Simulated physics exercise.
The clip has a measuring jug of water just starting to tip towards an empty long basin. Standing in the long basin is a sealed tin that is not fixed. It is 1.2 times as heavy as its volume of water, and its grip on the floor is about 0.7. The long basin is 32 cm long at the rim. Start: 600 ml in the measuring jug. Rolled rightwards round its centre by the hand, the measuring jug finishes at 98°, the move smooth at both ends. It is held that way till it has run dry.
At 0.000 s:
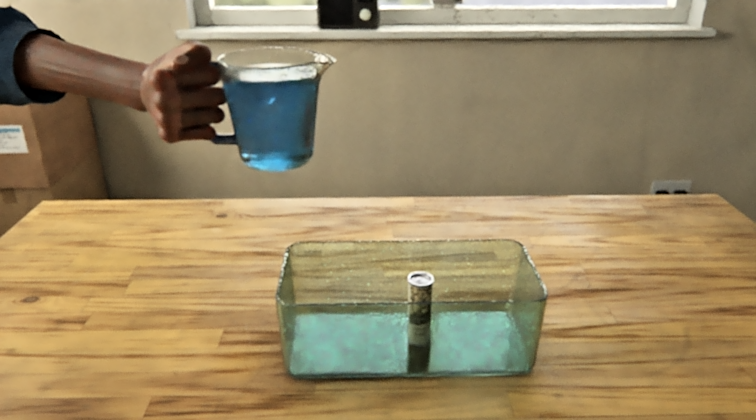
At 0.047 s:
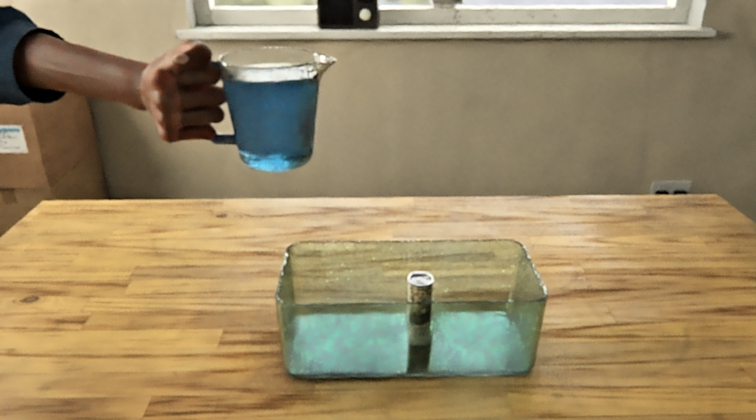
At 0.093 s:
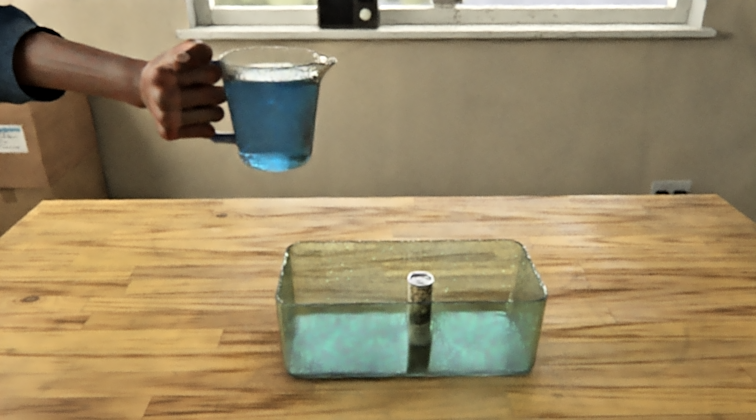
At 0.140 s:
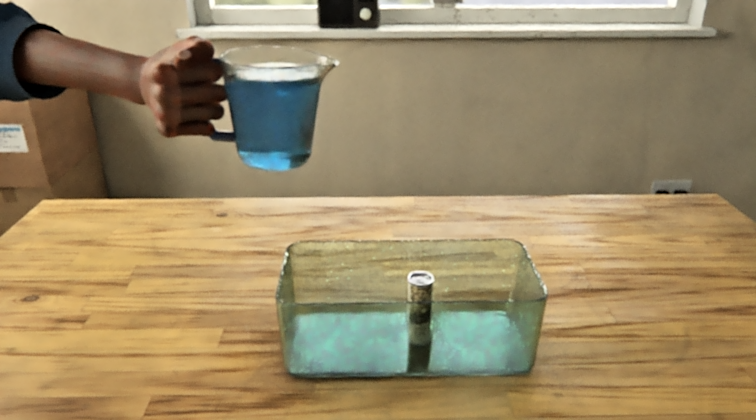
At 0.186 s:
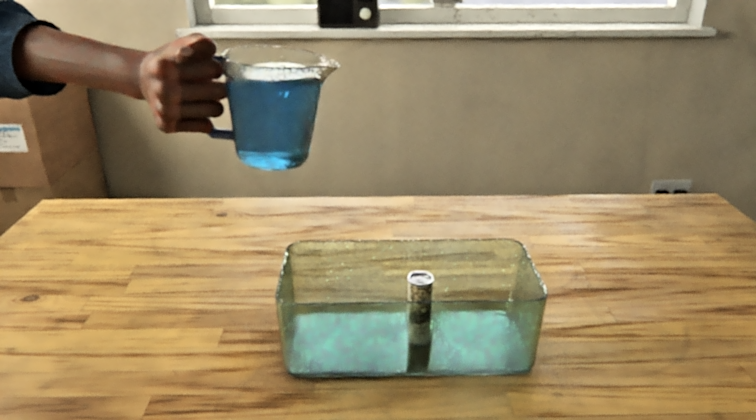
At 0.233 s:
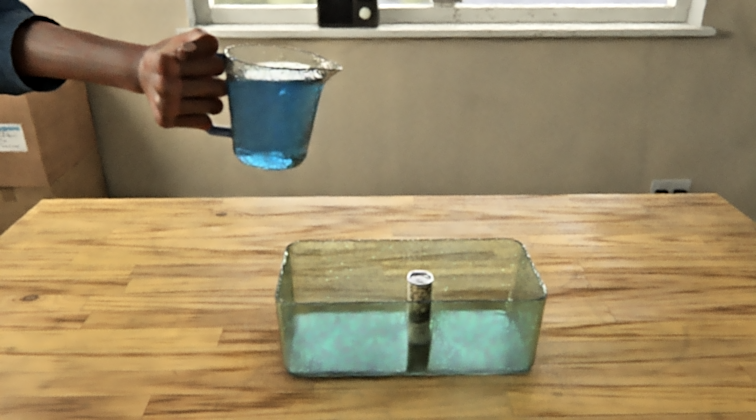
The clip opens on a hand at the left holding a clear measuring jug of blue water above a wooden table, where a small tin stands in a long greenish basin. The jug stays almost still, then the hand tilts it slightly rightwards, with all the water remaining inside.
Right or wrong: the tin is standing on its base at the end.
Wrong, it is lying on its side.
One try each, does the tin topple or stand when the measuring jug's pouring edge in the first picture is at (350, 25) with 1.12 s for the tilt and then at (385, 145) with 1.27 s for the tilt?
The tin stays vertical the first time and stays vertical the second time.
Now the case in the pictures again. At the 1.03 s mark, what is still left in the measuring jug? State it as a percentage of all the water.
Close to 32 percent of the whole amount.
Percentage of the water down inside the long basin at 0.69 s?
I'd estimate some 2 percent of the liquid.
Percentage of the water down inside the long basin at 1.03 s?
42 per cent or thereabouts.
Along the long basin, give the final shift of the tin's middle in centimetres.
About 9.0 cm.
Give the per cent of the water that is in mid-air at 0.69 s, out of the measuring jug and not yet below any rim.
I'd say close to 16 per cent.
After 0.69 s the tilt is 56° and 82 per cent is still to pour; the tin stands where it began.
After 1.03 s the tilt is 90° and 31 per cent is still to pour; the tin stands where it began.
After 1.39 s the tilt is 98° and 2 per cent is still to pour; the tin leans 39°.
After 1.77 s the tilt is 98° and 0 per cent is still to pour; the tin lies on its side.
In the end the tin lies on its side.
